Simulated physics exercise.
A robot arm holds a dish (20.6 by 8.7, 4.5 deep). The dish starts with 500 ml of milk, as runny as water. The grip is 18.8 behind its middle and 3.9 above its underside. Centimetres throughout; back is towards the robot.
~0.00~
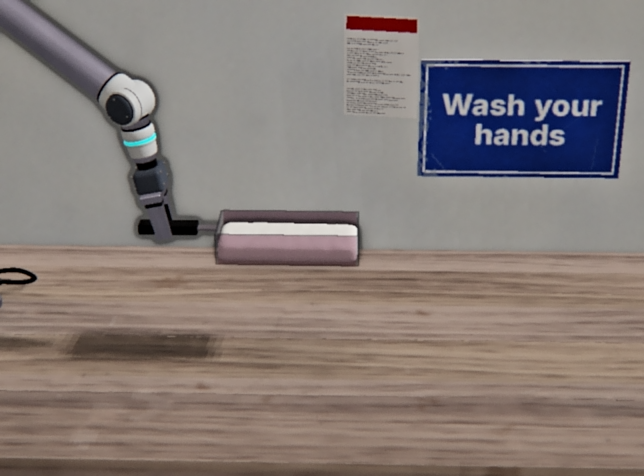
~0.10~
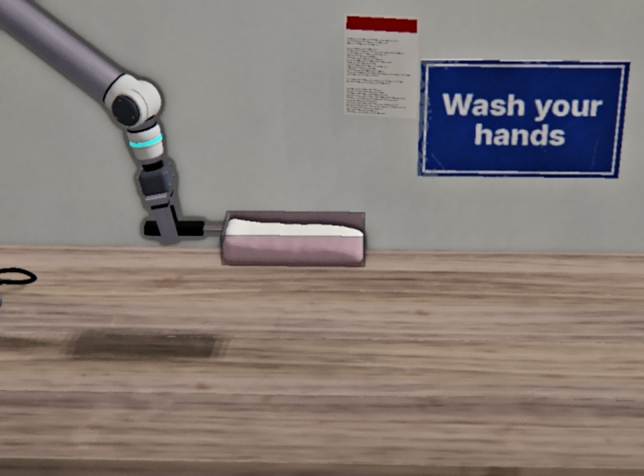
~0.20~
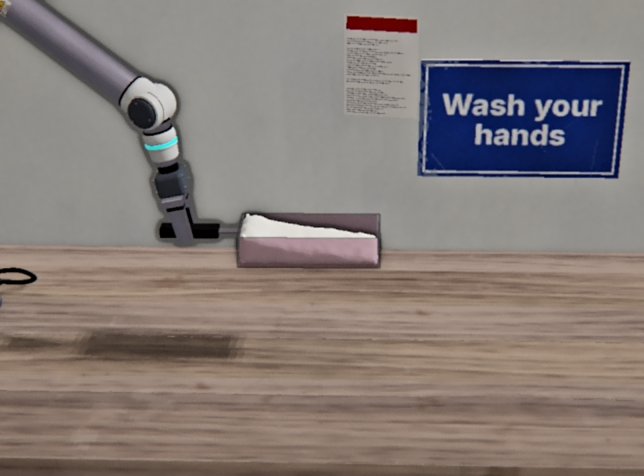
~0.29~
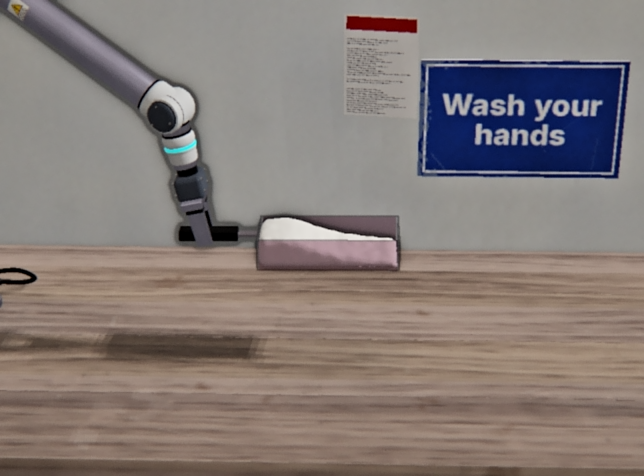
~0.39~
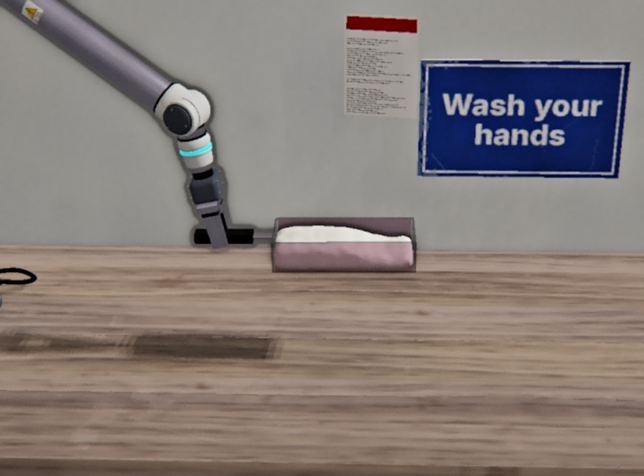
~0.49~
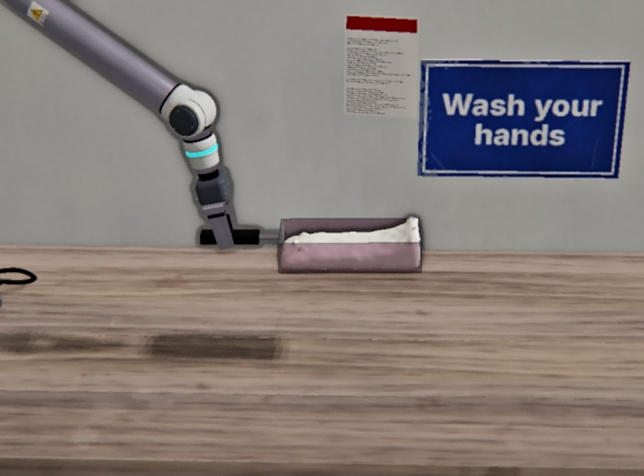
Above a wooden counter, a robot arm moves a dish right as white liquid sloshes inside.
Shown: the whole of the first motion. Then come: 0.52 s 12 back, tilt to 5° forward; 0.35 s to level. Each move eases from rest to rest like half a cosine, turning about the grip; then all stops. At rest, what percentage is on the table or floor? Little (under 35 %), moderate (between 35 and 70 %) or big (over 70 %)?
A little share, under 35 %, ends on the table or floor.
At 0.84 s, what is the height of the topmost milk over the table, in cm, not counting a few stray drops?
Up to some 19 cm.
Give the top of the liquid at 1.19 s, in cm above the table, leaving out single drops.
Up to some 20 cm.
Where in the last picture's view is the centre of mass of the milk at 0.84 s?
Near (320, 263).
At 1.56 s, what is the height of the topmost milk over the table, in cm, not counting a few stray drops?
About 20 cm.
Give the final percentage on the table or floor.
About 25 %.
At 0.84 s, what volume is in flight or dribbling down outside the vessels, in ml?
About 40 ml.
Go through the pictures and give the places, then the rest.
Dish floor at (289, 250), level; upper third of the milk around (285, 236), from x 220 to 355, top at y 225; 505 ml in the dish, in the first frame.
Dish floor at (295, 251), level; upper third of the milk around (275, 236), from x 225 to 360, top at y 220, in the second frame.
Dish floor at (310, 253), level; upper third of the milk around (270, 235), from x 240 to 375, top at y 215, in the third frame.
Dish floor at (329, 255), level; upper third of the milk around (289, 236), from x 260 to 395, top at y 220, in the fourth frame.
Dish floor at (344, 257), level; upper third of the milk around (320, 240), from x 275 to 410, top at y 225, in the fifth frame.
Dish floor at (350, 258), level; upper third of the milk around (388, 242), from x 280 to 420, top at y 220; 505 ml in the dish, in the sixth frame.
After 0.84 s, tilted 4° forward, liquid up to 19 above the table; 400 ml in the dish, 65 ml on the table or floor, 40 ml in the air or running down outside.
After 1.19 s, tilted 2° forward, liquid up to 23 above the table; 385 ml in the dish, 105 ml on the table or floor, 15 ml in the air or running down outside.
After 1.56 s, level, liquid up to 20 above the table; 385 ml in the dish, 120 ml on the table or floor.
After 2.36 s, level, liquid up to 20 above the table; 385 ml in the dish, 120 ml on the table or floor.
At rest, 385 ml in the dish, 120 ml on the table or floor. That is 24 % on the table or floor.
